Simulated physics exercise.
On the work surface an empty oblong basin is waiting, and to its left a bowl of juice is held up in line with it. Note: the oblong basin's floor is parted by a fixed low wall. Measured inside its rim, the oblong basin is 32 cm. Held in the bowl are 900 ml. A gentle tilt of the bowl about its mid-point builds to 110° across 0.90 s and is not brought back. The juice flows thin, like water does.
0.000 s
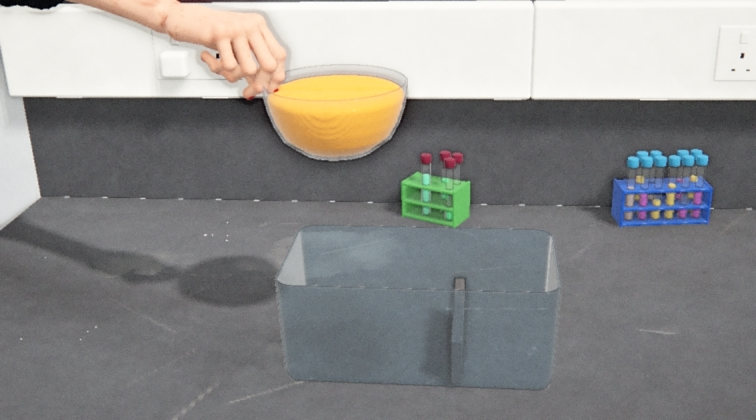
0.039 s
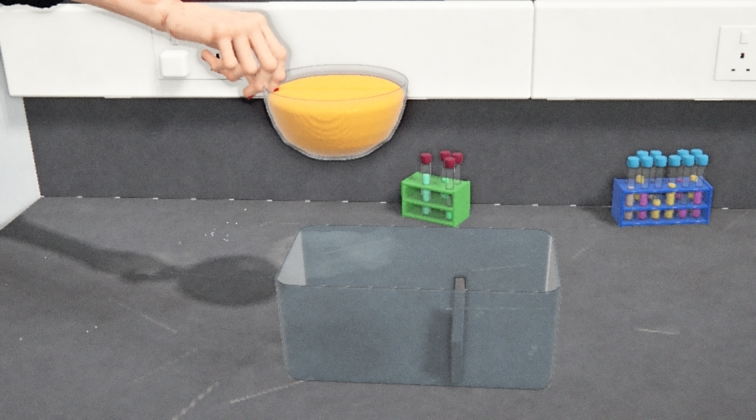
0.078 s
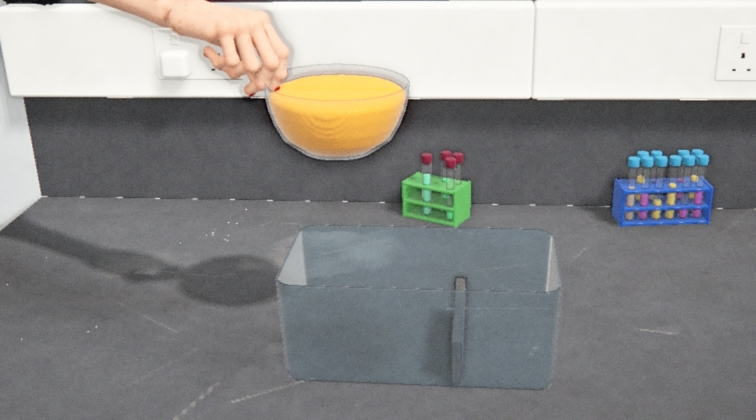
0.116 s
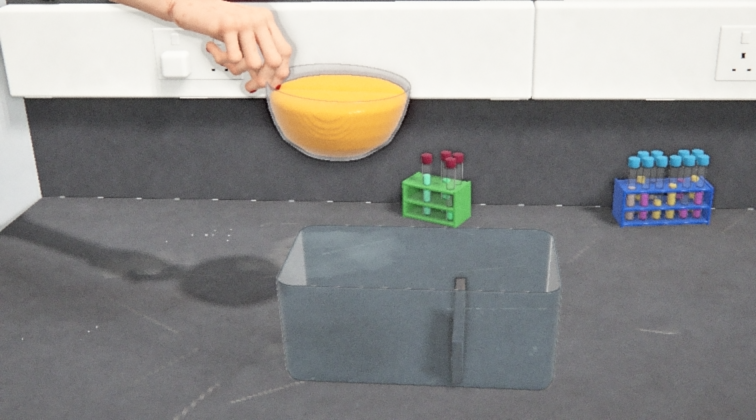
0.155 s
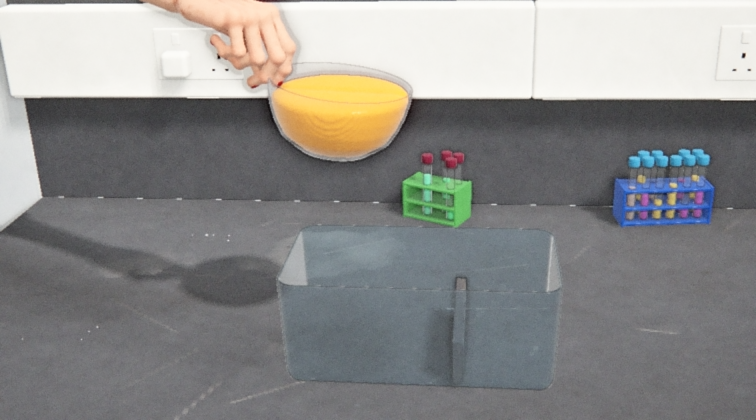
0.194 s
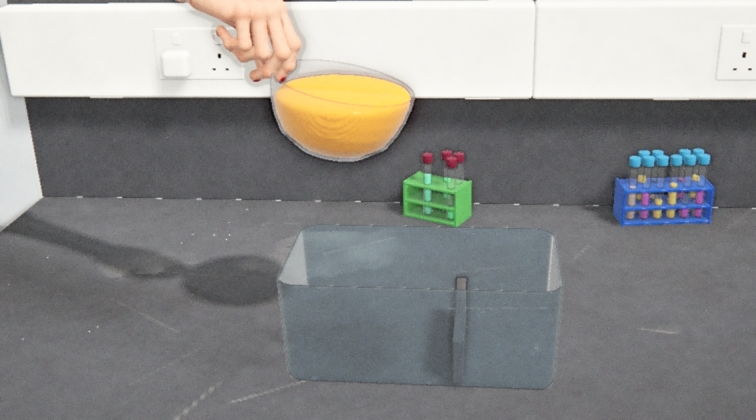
Bowl of orange juice held by a hand above an open grey basin, tilting gently to the right, test tube racks behind.
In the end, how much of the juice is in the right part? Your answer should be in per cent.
Roughly 57 percent is in the right part.
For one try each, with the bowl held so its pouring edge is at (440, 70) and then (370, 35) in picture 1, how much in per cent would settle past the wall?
It comes to 75 per cent, and then 35 per cent.
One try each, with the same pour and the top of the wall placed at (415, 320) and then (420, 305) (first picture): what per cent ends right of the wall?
In turn about 85 and 85 per cent.
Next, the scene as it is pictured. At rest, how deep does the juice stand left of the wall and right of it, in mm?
Depths: Left near 12 mm, right near 32 mm.
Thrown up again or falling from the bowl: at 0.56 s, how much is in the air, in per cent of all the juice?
Roughly 46 %.
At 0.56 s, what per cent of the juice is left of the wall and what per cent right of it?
I'd say some 2 in a hundred on the left and 12 on the right.
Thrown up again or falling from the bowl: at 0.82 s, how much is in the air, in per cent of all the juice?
Some 10 per cent.
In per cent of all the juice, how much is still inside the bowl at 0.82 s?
Roughly 1 percent remains.
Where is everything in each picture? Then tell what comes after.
It leans 0°; its right rim is at (406, 84); the juice meets the walls at (270, 91) and (404, 91); the oblong basin's rim runs from (288, 254) to (556, 261); the wall's top is at (458, 309), in the first frame.
It leans 1°; its right rim is at (407, 84); the juice meets the walls at (270, 91) and (405, 91), in the second frame.
It leans 2°; its right rim is at (408, 86); the juice meets the walls at (271, 89) and (406, 92), in the third frame.
It leans 4°; its right rim is at (409, 89); the juice meets the walls at (272, 89) and (407, 94), in the fourth frame.
It leans 8°; its right rim is at (411, 93); the juice meets the walls at (274, 88) and (409, 94), in the fifth frame.
It leans 12°; its right rim is at (413, 99); the juice meets the walls at (277, 88) and (411, 96), in the sixth frame.
By 0.56 s the tilt is 75° and 39 per cent is still to pour, 2 is left of the wall and 12 right of it.
By 0.82 s the tilt is 108° and 1 per cent is still to pour, 29 is left of the wall and 60 right of it.
By 1.10 s the tilt is 110° and 0 per cent is still to pour, 42 is left of the wall and 57 right of it.
By 1.40 s the tilt is 110° and 0 per cent is still to pour, 42 is left of the wall and 57 right of it.
At rest 42 per cent lies left of the wall, 57 right of it and 2 outside.
